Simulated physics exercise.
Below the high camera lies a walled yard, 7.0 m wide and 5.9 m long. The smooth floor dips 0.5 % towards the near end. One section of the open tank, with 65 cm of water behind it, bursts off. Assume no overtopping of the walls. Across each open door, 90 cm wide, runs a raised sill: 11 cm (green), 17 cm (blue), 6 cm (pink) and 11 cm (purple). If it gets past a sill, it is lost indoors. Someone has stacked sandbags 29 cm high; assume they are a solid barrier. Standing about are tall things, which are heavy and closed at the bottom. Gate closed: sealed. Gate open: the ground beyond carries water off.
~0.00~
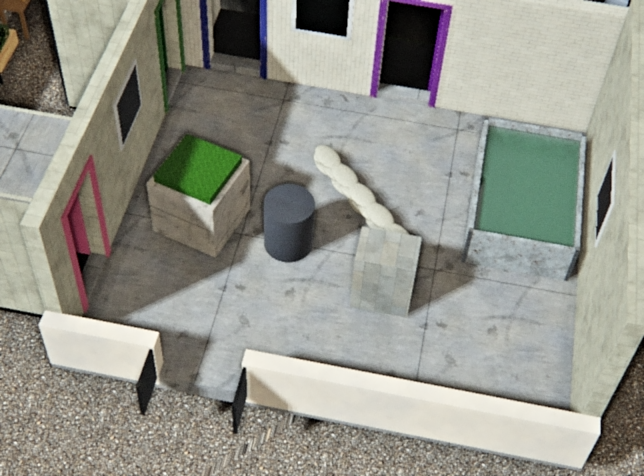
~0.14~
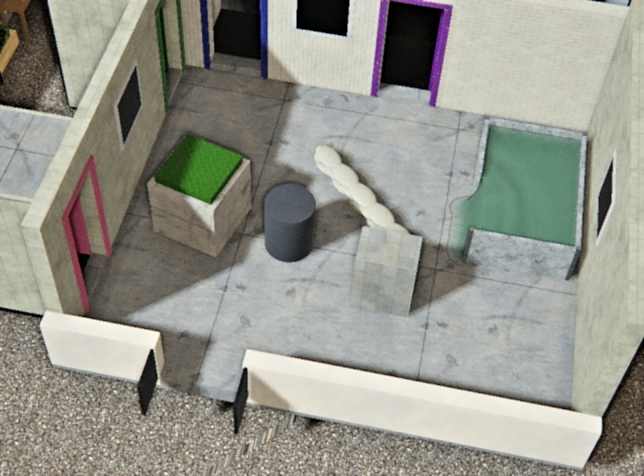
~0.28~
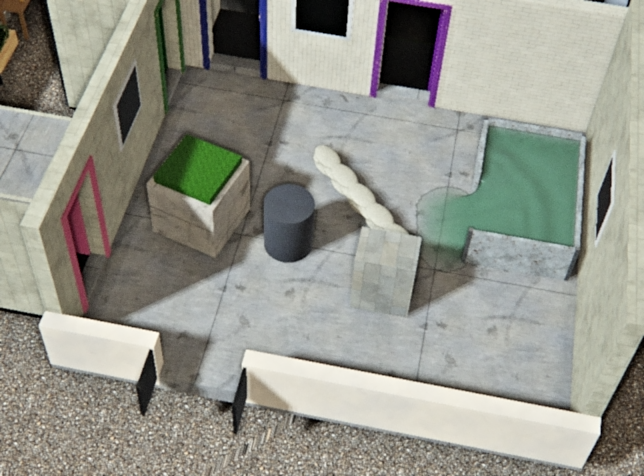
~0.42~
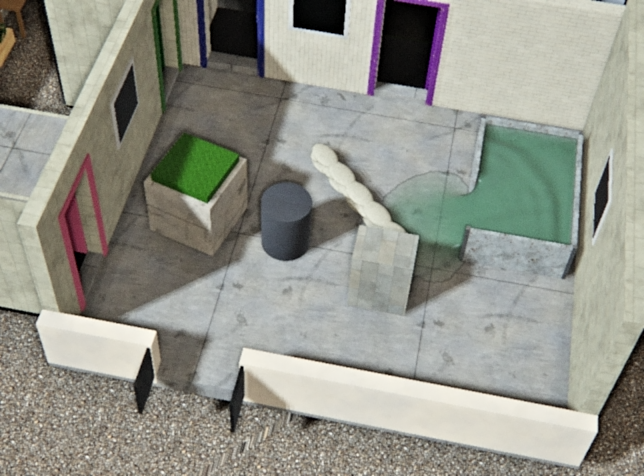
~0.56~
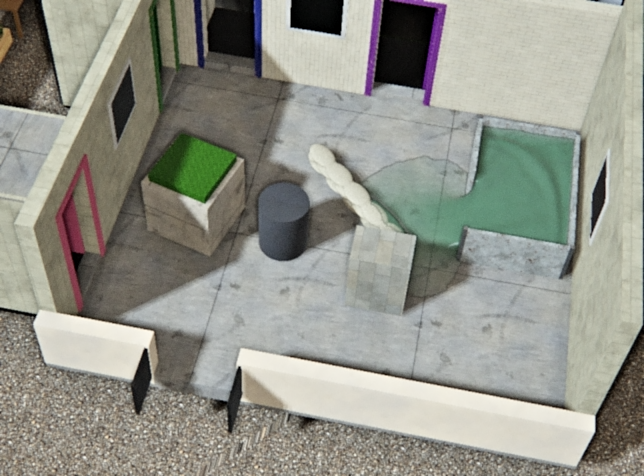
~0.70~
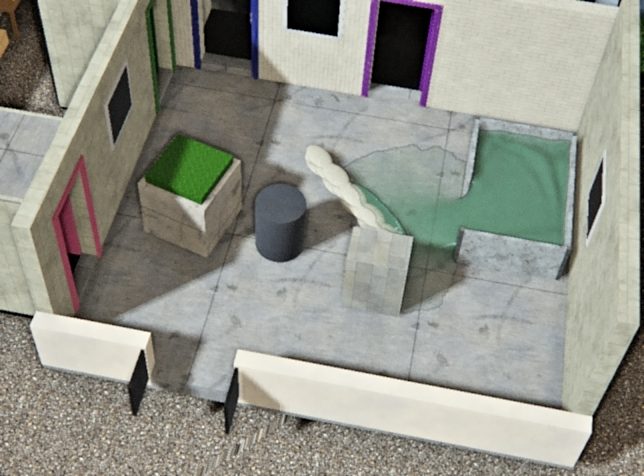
Green water in an open tank on the right of a walled yard burst out through its left side, then spread leftward across the grey floor, reaching around the stone block and pale sandbags.
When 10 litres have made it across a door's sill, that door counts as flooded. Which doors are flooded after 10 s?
In order: At the green door the total will be higher than the limit. At the blue door the total will be lower than the limit. At the pink door the total will be lower than the limit. At the purple door the total will be higher than the limit.
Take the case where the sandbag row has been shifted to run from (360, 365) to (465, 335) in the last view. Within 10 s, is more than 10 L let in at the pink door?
Then, at pink, the limit is surpassed.
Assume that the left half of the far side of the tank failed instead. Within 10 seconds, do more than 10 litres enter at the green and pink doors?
Log - green: Threshold topped, pink: Threshold not reached.
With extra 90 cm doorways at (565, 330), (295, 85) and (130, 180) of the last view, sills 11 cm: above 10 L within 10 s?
Taking them in order, the first gets too little, the second enough and the third too little.
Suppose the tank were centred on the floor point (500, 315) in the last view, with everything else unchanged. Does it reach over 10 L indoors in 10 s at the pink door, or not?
Lab note: Pink door, limit broken.
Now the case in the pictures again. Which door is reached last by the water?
The pink door.
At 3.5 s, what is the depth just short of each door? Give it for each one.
Centimetres: Green 22 / blue 9 / pink 0 / purple 15.
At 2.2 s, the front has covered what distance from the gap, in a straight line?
About 5.6 m.
After 1.4 s water covers 20 % of the floor and is deepest (46 cm) near (396, 240); green door not reached, blue door not reached, pink door not reached, purple door not reached.
After 2.2 s water covers 35 % of the floor and is deepest (35 cm) near (396, 240); green door not reached, blue door 8 cm at the sill, 0 L in, pink door not reached, purple door 10 cm at the sill, 1 L in.
After 3.5 s water covers 55 % of the floor and is deepest (24 cm) near (170, 83); green door 22 cm at the sill, 27 L in, blue door 9 cm at the sill, 0 L in, pink door not reached, purple door 15 cm at the sill, 31 L in.
After 6.0 s water covers 80 % of the floor and is deepest (16 cm) near (64, 344); green door 15 cm at the sill, 115 L in, blue door 12 cm at the sill, 0 L in, pink door 4 cm at the sill, 0 L in, purple door 9 cm at the sill, 46 L in.
After 10.0 s water covers 95 % of the floor and is deepest (10 cm) near (64, 344); green door 7 cm at the sill, 123 L in, blue door 7 cm at the sill, 0 L in, pink door 3 cm at the sill, 0 L in, purple door 5 cm at the sill, 46 L in.
